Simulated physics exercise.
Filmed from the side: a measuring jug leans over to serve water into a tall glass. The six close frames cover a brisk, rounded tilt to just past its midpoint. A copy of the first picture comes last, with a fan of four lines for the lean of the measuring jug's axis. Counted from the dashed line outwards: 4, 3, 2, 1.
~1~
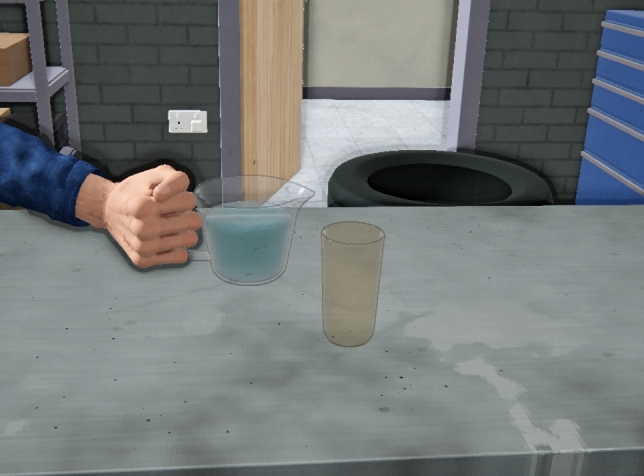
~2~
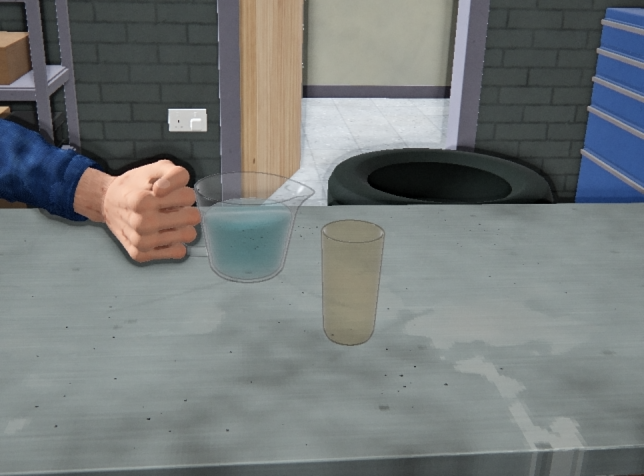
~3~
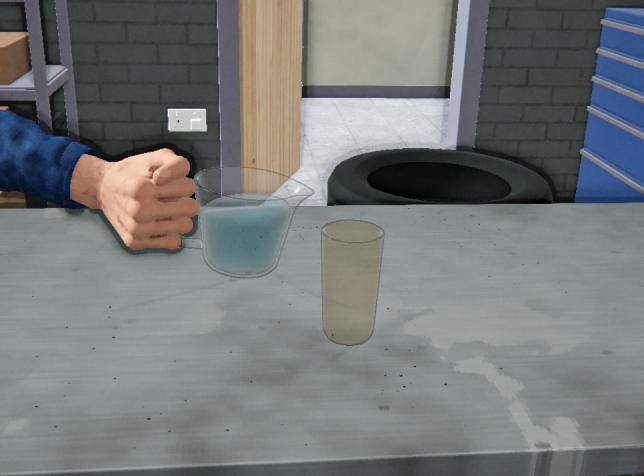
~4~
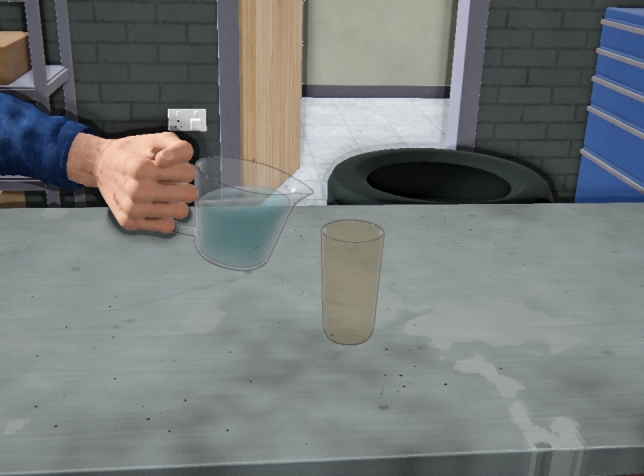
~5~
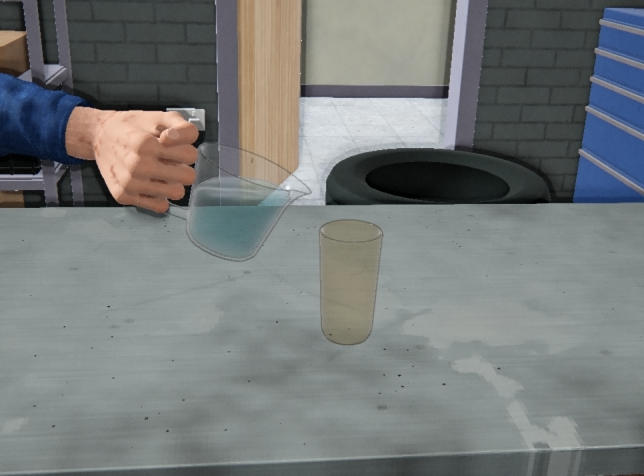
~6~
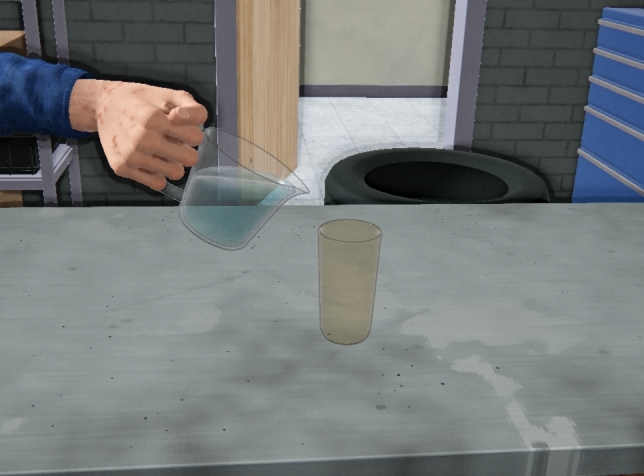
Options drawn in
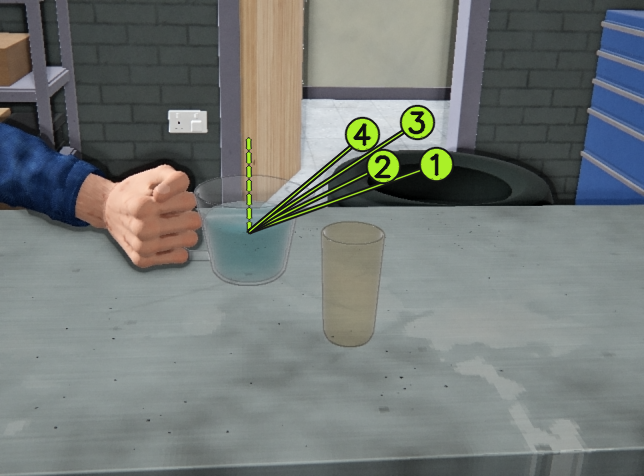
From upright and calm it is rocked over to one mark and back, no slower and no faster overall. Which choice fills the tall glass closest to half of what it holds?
Line 3 does it best.
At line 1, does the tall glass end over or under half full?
Over half.
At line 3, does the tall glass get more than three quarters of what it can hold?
No.
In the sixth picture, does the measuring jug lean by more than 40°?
No.
In lime, 1 at (420, 170); 2 at (367, 173); 3 at (403, 131); 4 at (350, 147).
For line 1, the tall glass ends with about 77 % of what it can hold; 6 % of the water is spilt.
For line 2, the tall glass ends with about 67 % of what it can hold.
For line 3, the tall glass ends with about 52 % of what it can hold.
For line 4, the tall glass ends with about 35 % of what it can hold.
